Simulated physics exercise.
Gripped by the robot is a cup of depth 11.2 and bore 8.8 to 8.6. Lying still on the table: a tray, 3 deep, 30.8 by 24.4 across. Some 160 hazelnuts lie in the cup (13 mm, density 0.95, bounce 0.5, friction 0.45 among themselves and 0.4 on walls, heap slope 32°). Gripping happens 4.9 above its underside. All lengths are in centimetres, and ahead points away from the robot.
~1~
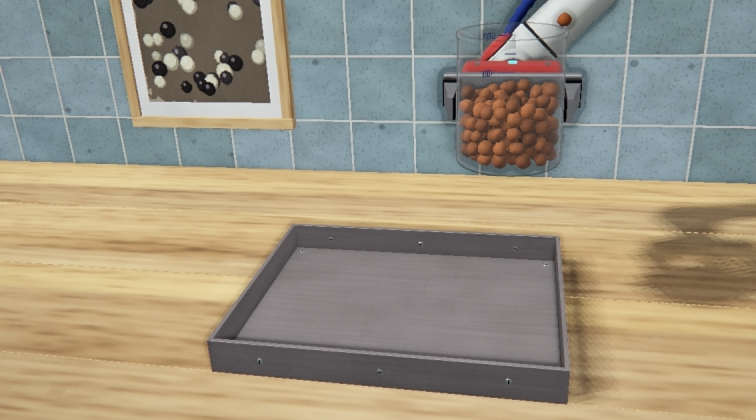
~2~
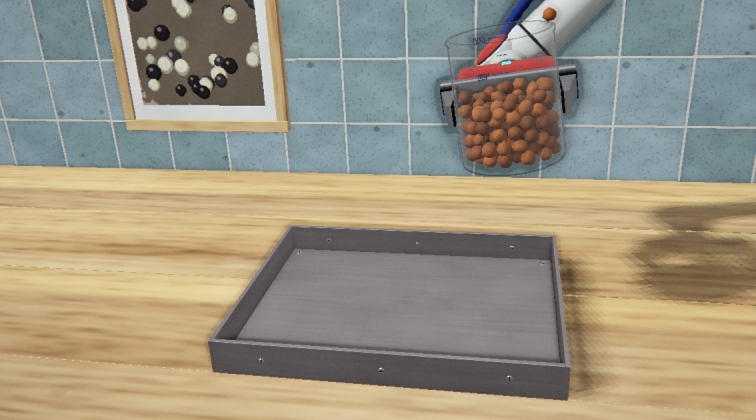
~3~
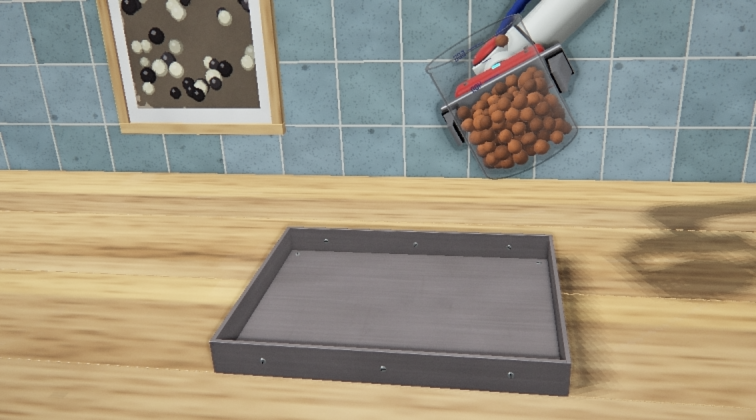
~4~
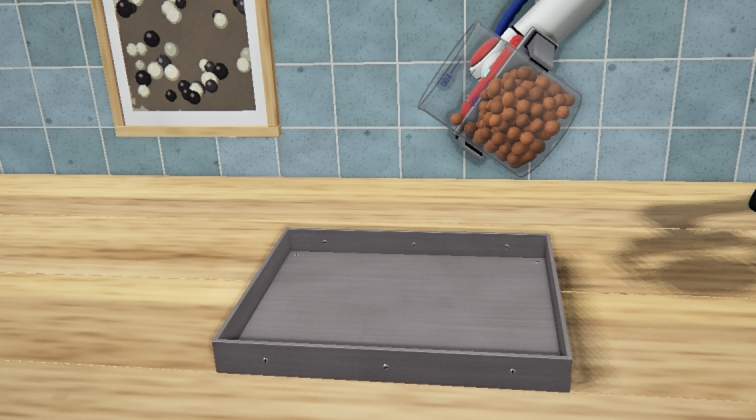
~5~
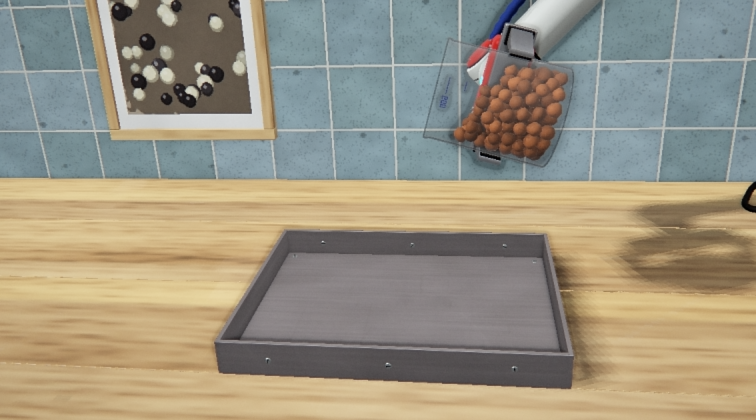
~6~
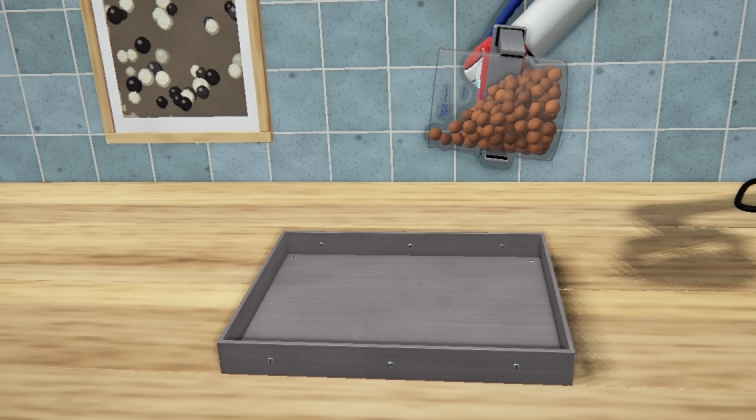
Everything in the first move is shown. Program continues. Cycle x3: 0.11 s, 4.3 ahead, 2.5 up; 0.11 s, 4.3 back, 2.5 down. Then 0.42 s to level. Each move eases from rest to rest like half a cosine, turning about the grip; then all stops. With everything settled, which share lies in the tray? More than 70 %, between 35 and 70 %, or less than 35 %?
More than 70 %.
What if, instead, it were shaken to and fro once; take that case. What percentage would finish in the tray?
Probably about 70 in a hundred.
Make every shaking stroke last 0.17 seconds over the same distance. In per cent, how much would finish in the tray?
In that case around 65 per cent.
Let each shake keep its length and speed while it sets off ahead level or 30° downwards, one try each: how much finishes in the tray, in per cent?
I'd say close to 65 percent for the first and close to 40 percent for the second.
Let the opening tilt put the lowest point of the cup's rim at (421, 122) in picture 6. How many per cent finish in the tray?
Some 55 per cent.
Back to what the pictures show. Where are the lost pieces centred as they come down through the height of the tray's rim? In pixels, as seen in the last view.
They come down centred close to (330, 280).
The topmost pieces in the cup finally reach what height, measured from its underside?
Around 3.0 centimetres above the underside.
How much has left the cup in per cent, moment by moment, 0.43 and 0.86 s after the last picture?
Readings in order: 75, 85.
Then, 0.43 s on, tilted 83° forward, highest piece 21 above the table; 100 in the tray, 43 in the cup, 19 in flight or on a rim.
Then, 0.86 s on, tilted 43° forward, highest piece 23 above the table; 134 in the tray, 21 in the cup, 6 on the table or floor, 1 in flight or on a rim.
Then, 1.28 s on, level, highest piece 20 above the table; 135 in the tray, 21 in the cup, 6 on the table or floor.
Then, 2.33 s on, level, highest piece 20 above the table; 135 in the tray, 21 in the cup, 6 on the table or floor.
In the end, 135 in the tray, 21 in the cup, 6 on the table or floor. That is 83 % in the tray.
